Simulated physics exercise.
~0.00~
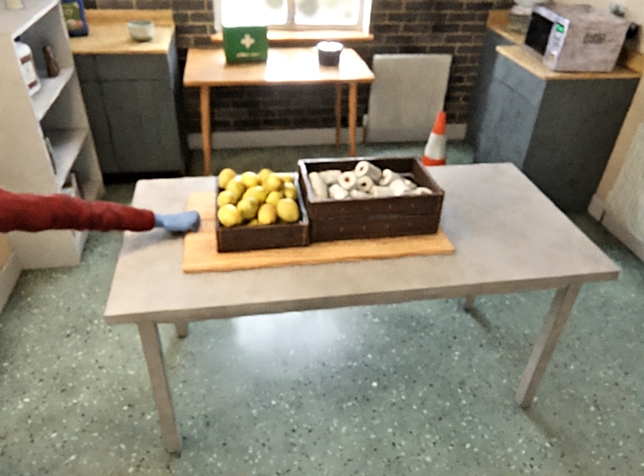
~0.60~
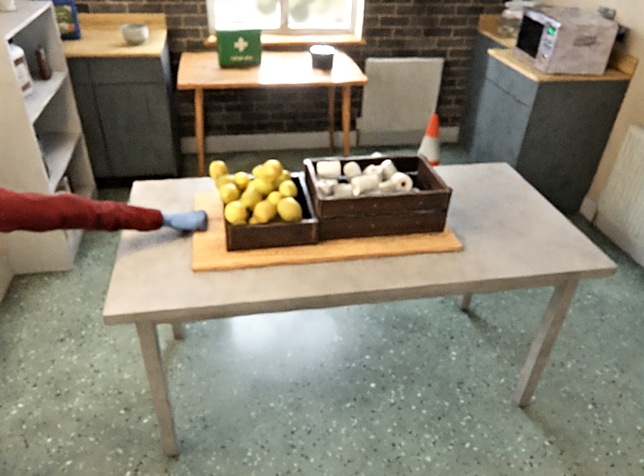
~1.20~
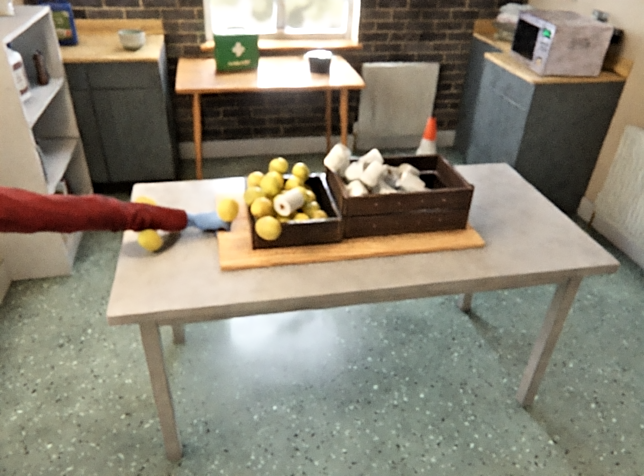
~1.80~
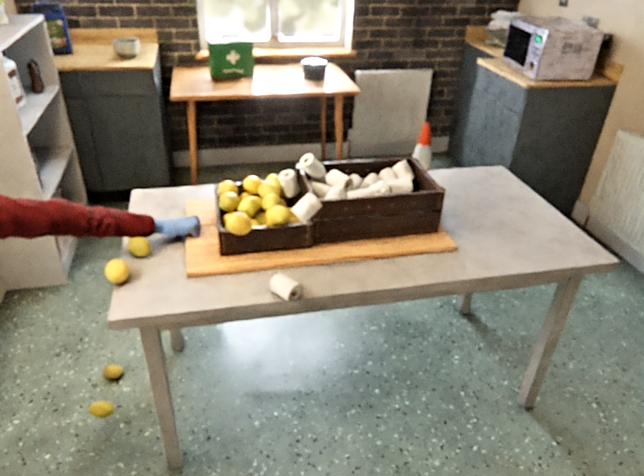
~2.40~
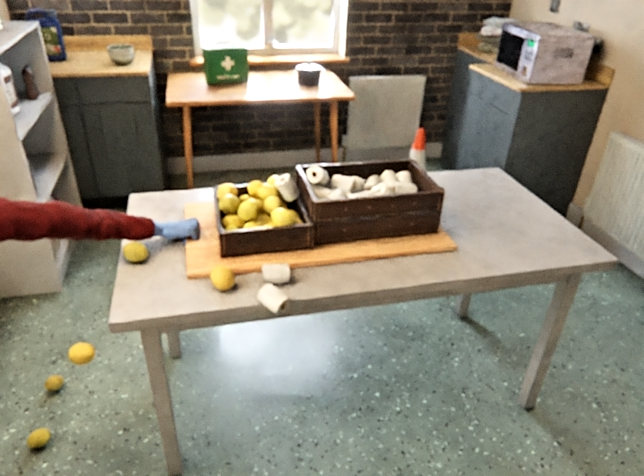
A gloved hand shakes a board holding two tubs right and left, spilling lemons and paper rolls.
